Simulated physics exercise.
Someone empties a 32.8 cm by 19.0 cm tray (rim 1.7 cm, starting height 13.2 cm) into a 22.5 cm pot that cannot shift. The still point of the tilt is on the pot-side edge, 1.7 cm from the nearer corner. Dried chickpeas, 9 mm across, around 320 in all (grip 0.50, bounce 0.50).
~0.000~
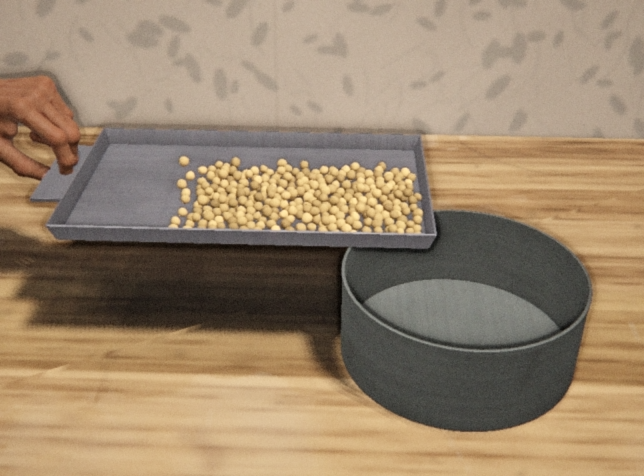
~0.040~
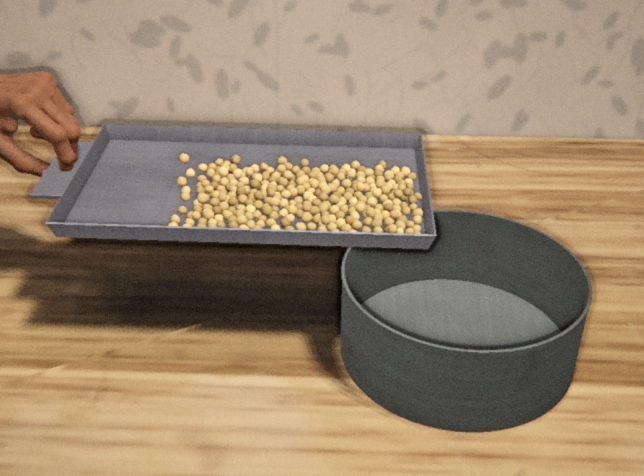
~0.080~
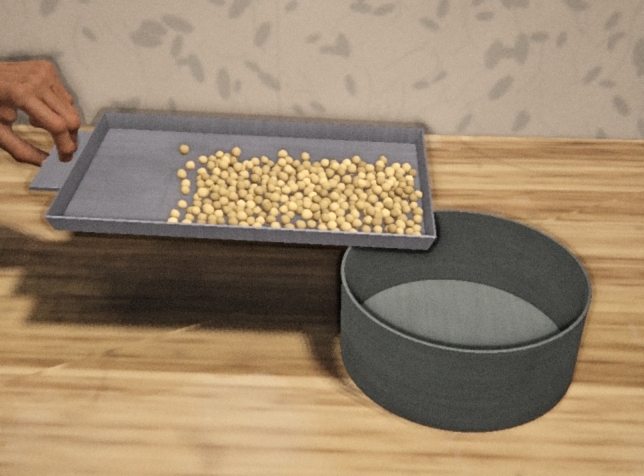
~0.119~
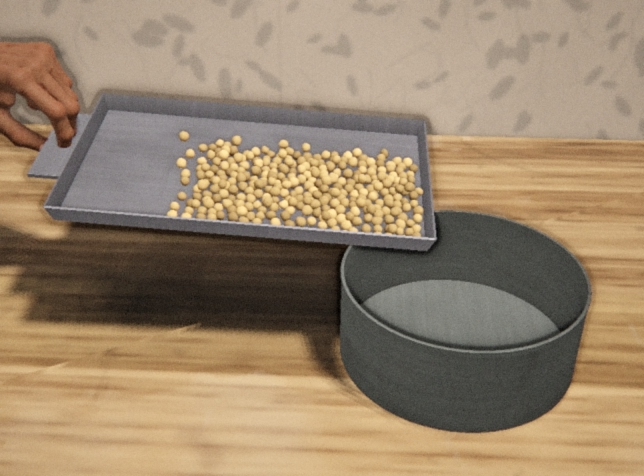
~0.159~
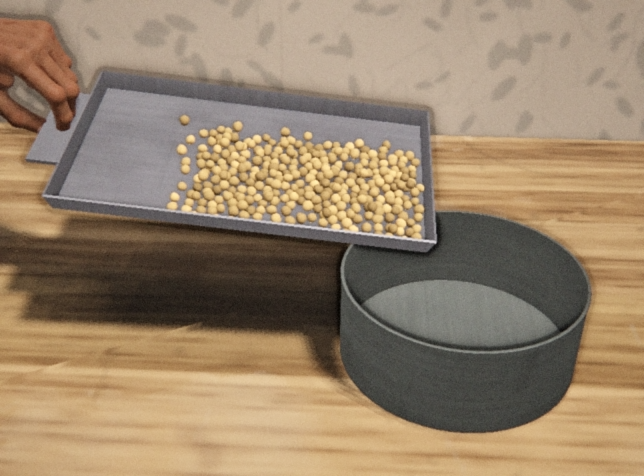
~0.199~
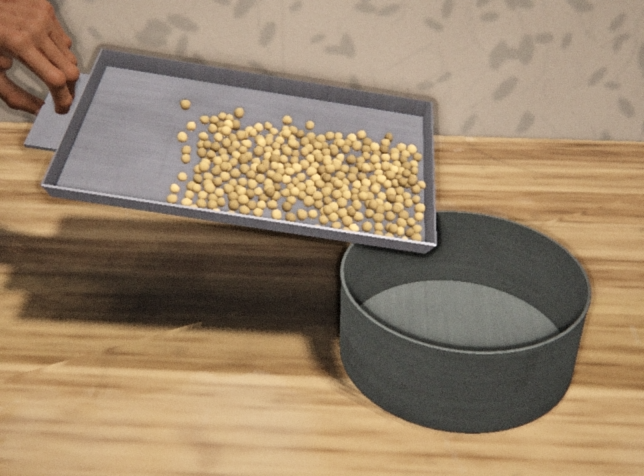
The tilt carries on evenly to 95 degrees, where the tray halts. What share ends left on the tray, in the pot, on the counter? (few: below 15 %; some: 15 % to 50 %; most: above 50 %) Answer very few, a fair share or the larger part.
Tray very few, pot the larger part, counter a fair share.
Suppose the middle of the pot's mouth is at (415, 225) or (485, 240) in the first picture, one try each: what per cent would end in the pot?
Some 5 and 15 per cent.
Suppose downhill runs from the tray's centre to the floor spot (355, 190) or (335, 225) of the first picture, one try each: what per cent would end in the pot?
Some 55 and 95 per cent.
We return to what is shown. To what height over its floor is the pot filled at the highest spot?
Roughly 2.5 cm.
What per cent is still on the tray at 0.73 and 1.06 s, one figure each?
In turn: 95, 0.
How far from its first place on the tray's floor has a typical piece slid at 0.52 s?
Some 2 cm.
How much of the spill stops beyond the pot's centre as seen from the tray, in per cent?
Roughly 10 per cent.
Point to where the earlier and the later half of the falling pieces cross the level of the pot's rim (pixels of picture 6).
At about (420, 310), then at (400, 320).
After 0.52 s, tilt 55 degrees; the tray holds 100 %, the pot 0 %.
After 0.73 s, tilt 81 degrees; the tray holds 95 %, the pot 5 %.
Then, at 1.06 s, tilt 95 degrees; the tray holds 0 %, the pot 70 %.
By 1.8 s all is still; tray 0 %, pot 70 %, counter 30 %.
